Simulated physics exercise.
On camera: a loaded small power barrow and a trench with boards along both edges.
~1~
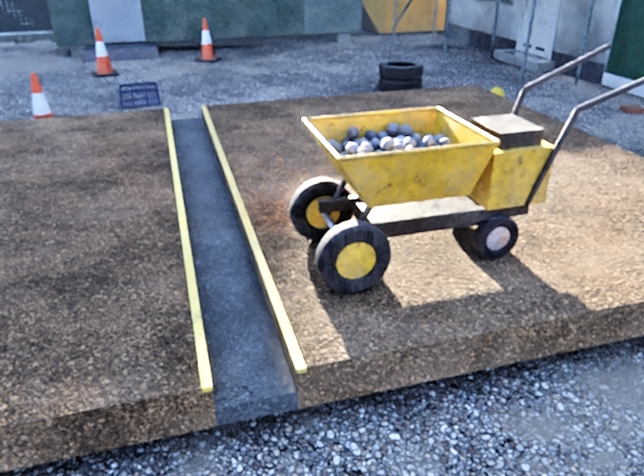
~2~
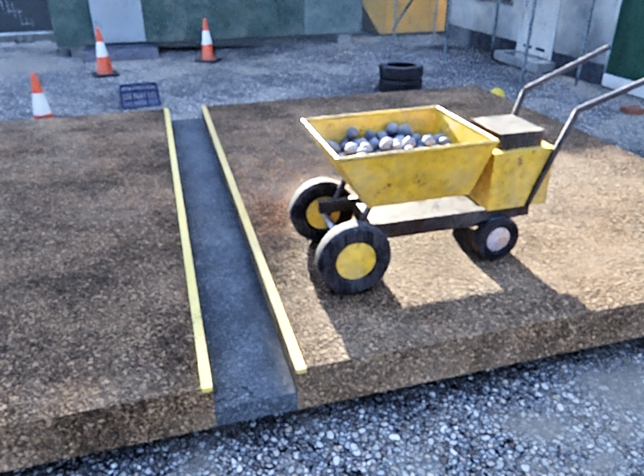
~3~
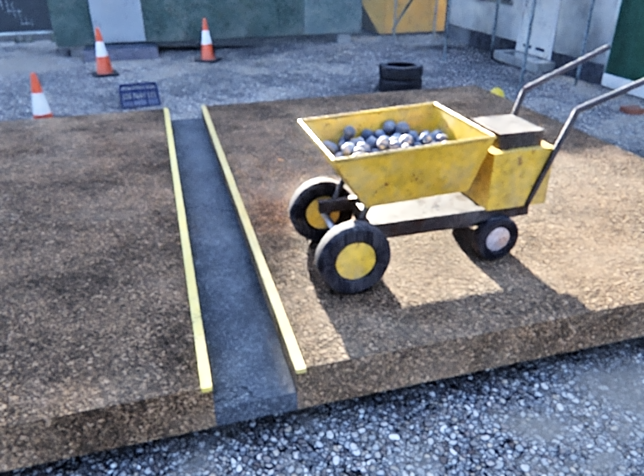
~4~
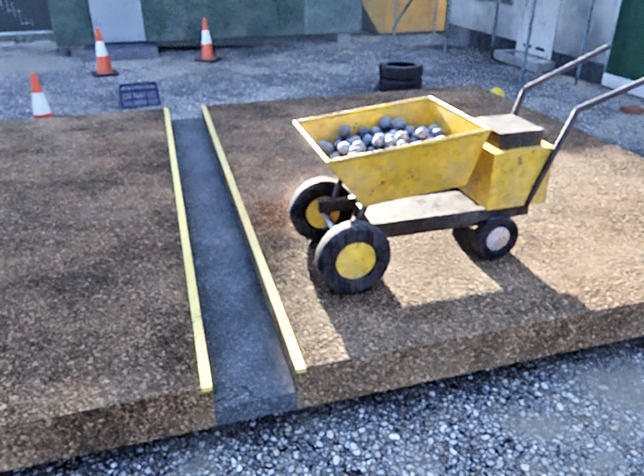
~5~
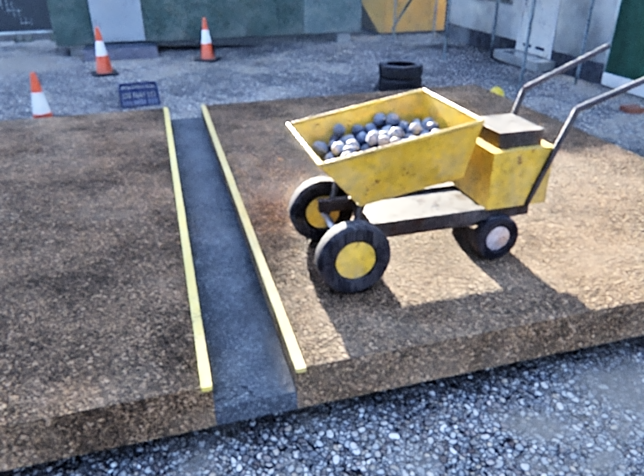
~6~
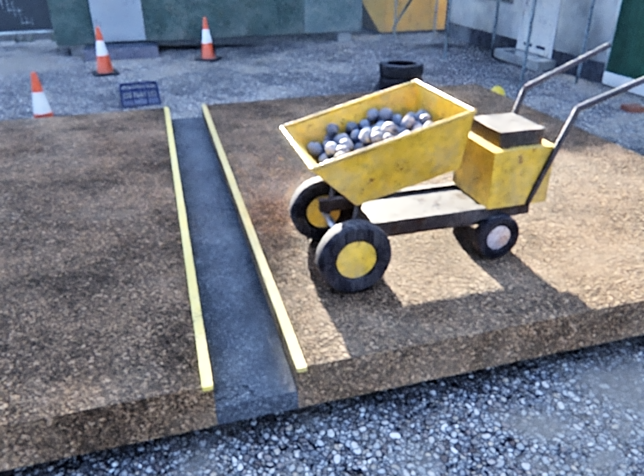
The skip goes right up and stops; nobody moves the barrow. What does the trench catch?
In the trench: Over half.
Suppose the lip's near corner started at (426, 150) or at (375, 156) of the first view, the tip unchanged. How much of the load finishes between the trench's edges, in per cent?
Roughly 50 per cent, and 90 per cent.
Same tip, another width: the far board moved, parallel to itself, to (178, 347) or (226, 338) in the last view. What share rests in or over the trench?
Near 90 % and 40 %.
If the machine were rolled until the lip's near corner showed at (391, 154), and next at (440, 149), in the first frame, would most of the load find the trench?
In turn: Above a half; less than half.
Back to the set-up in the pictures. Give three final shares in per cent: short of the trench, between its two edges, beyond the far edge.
About: Short 0, between 75, beyond 25 per cent.
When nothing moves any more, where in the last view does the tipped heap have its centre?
At about (214, 287).
Just after the last frame, skip tipped steeply; every one in the skip.
A moment on, skip tipped right over; almost all in the skip; just a few in or heaped over the trench; just a few beyond it; about a tenth falling.
Further on, skip tipped right over; roughly a quarter in the skip; roughly two thirds in or heaped over the trench; roughly a quarter beyond it.
When it is over, skip tipped right over; the larger part in or heaped over the trench; roughly a quarter beyond it.
